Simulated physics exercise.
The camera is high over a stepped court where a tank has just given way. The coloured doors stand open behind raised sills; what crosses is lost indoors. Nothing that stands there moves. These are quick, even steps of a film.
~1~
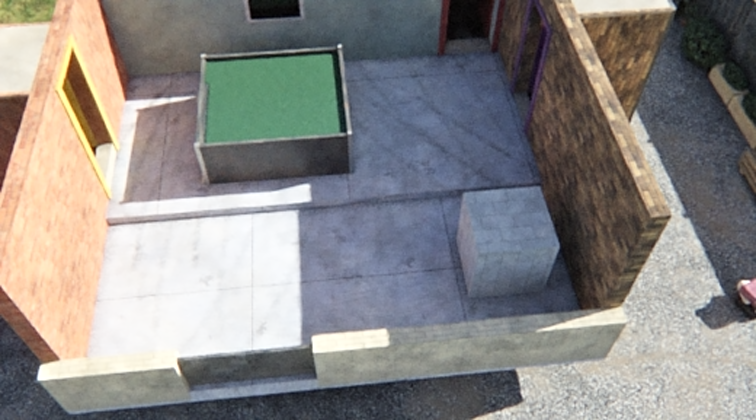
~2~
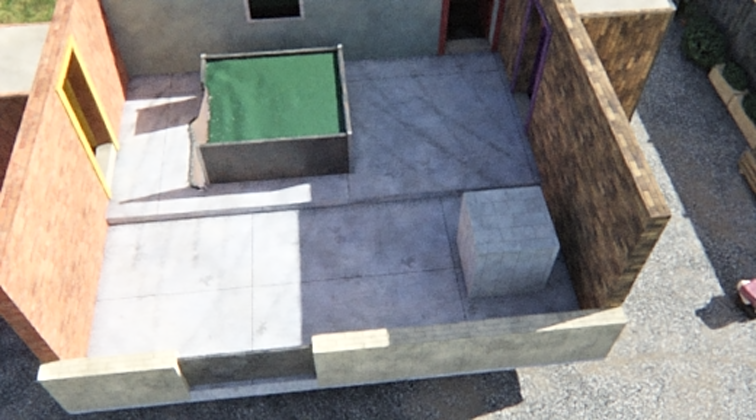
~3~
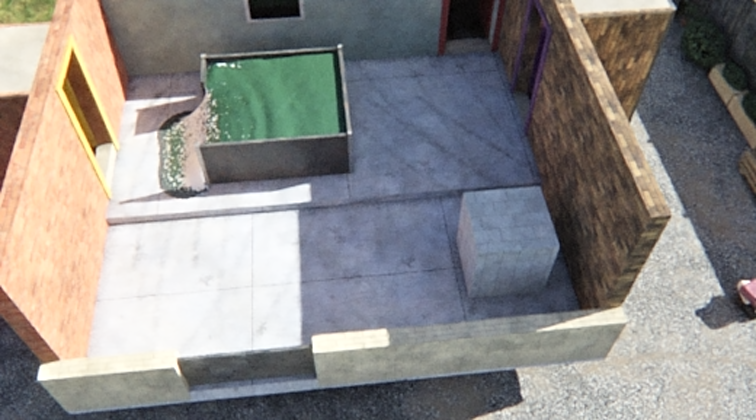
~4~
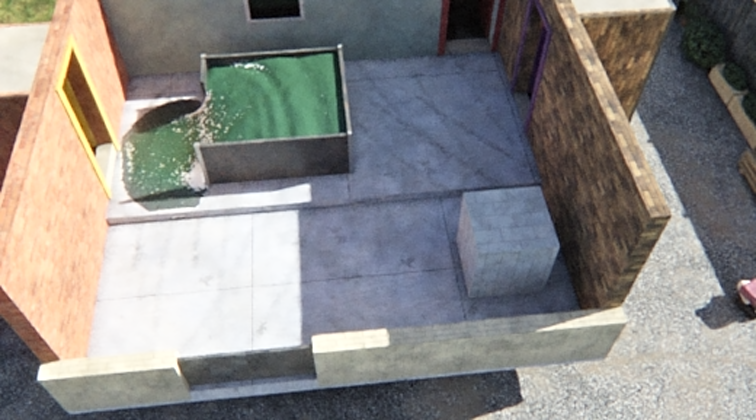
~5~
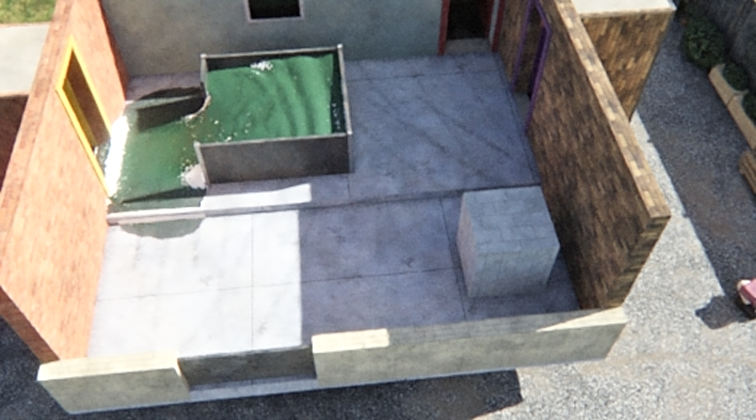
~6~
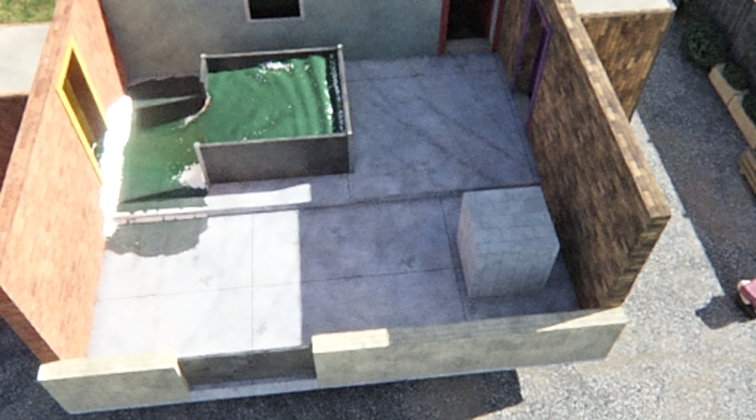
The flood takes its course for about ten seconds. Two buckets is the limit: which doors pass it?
One by one: The yellow door takes more than that; the purple door takes more than that; the red door stays under that.
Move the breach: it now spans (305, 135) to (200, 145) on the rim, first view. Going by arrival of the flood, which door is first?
The one in yellow.
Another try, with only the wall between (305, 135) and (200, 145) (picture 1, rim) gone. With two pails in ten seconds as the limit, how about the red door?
Red takes less.
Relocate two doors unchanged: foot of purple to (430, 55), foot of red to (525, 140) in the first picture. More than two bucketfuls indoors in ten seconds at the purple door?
My reading: The purple door keeps below it.
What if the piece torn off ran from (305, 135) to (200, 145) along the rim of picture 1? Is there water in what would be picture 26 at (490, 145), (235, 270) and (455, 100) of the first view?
In that order: Clear, covered, not flooded.
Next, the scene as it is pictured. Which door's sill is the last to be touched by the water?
The door marked purple.
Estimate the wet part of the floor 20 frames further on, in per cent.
About 50 per cent.
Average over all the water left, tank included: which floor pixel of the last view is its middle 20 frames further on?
At about (228, 174).
A moment on, water covers 20 % of the floor; the yellow door far over two buckets in, the purple door not reached, the red door not reached.
Next, water covers 25 % of the floor; the yellow door far over two buckets in, the purple door not reached, the red door not reached.
Then, water covers 50 % of the floor; the yellow door far over two buckets in, the purple door not reached, the red door wet at the sill, nothing in.
Later, water covers 80 % of the floor; the yellow door far over two buckets in, the purple door under two buckets in, the red door under two buckets in.
In the end, water covers 85 % of the floor; the yellow door far over two buckets in, the purple door over two buckets in, the red door under two buckets in.
